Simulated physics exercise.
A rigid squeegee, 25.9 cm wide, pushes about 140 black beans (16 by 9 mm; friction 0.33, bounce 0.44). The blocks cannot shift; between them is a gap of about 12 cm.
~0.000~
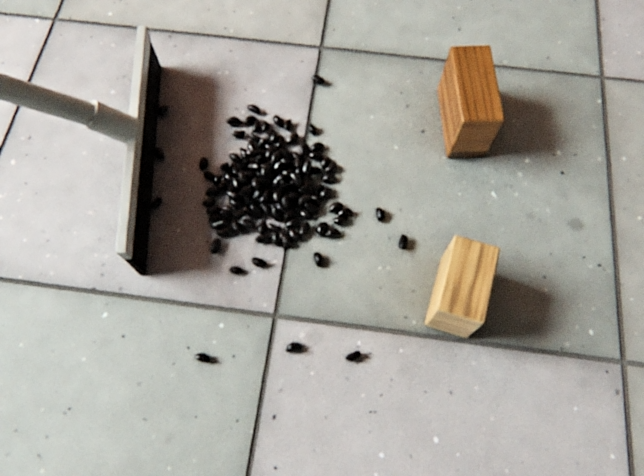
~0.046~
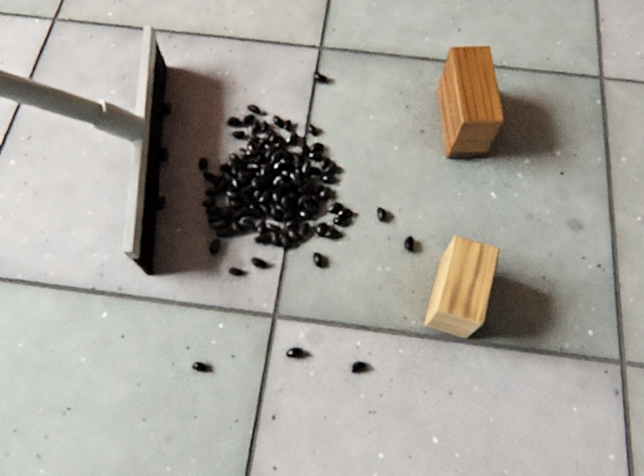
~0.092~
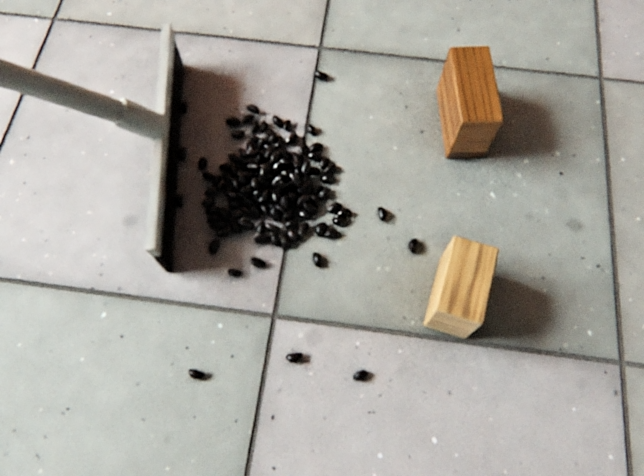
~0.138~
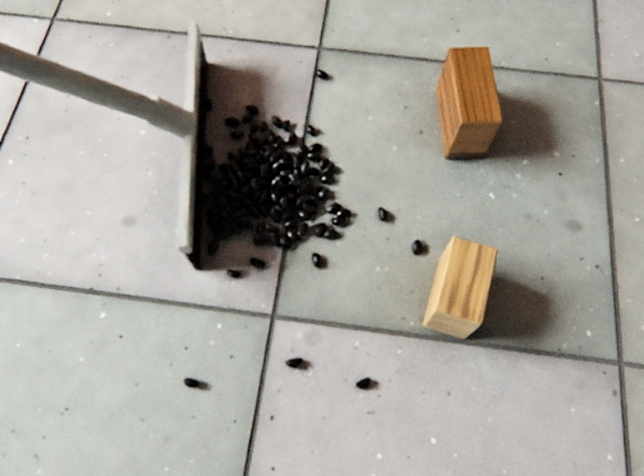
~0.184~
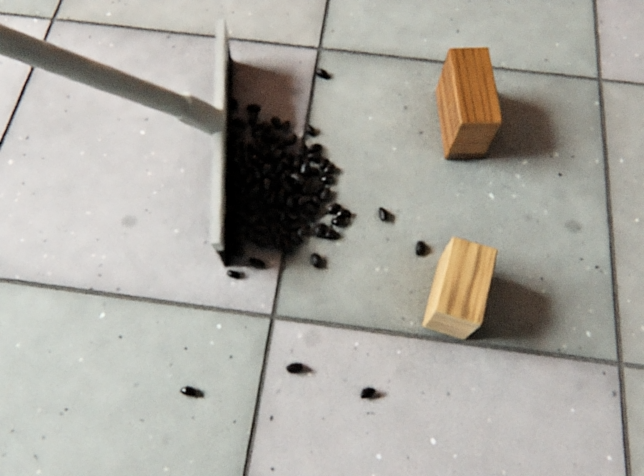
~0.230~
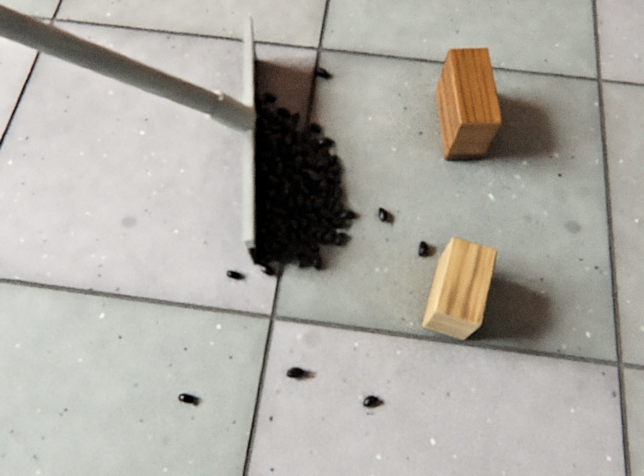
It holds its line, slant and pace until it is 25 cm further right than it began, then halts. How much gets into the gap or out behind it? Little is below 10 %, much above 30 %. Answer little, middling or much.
In or through the gap: Middling.
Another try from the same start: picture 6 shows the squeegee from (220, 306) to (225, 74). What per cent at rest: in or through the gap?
Through 10.
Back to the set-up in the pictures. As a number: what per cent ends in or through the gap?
Roughly 20 per cent.
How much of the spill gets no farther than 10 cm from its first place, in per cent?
Roughly 5 per cent.
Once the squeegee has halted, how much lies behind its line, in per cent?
Roughly 5 per cent.
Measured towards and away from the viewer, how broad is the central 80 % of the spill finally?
Some 20 cm.
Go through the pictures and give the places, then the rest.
The first picture shows squeegee from (125, 253) to (145, 37); moved 0.0 cm; pieces shifted so far, 0; middle of the spill at (265, 170); block at (469, 278); block at (477, 82).
The second picture shows squeegee from (132, 253) to (151, 36); moved 0.7 cm; pieces shifted so far, 7; middle of the spill at (265, 170).
The third picture shows squeegee from (154, 250) to (169, 34); moved 2.7 cm; pieces shifted so far, 8; middle of the spill at (264, 170).
The fourth picture shows squeegee from (186, 247) to (196, 32); moved 5.6 cm; pieces shifted so far, 13; middle of the spill at (263, 171).
The fifth picture shows squeegee from (218, 244) to (223, 30); moved 8.6 cm; pieces shifted so far, 93; middle of the spill at (266, 184).
The sixth picture shows squeegee from (250, 241) to (250, 29); moved 11.5 cm; pieces shifted so far, 138; middle of the spill at (299, 180); block at (467, 280); block at (475, 84). Its speed is about 0.64 m/s, heading 14 degrees away from the viewer.
Then, at 0.39 s, squeegee 22 cm from its start, spill 22 cm wide; held up before the blocks 95 %.
Then, at 0.56 s, squeegee 25 cm from its start, spill 25 cm wide; in or through the gap 20 %, round the near block 5 %, round the far block 5 %, held up before the blocks 75 %.
Then, at 0.70 s, squeegee 25 cm from its start, spill 26 cm wide; in or through the gap 20 %, round the near block 5 %, round the far block 5 %, held up before the blocks 70 %.
In the end, at 2.5 s, in or through the gap 20 %, round the near block 5 %, round the far block 5 %, held up before the blocks 70 %.
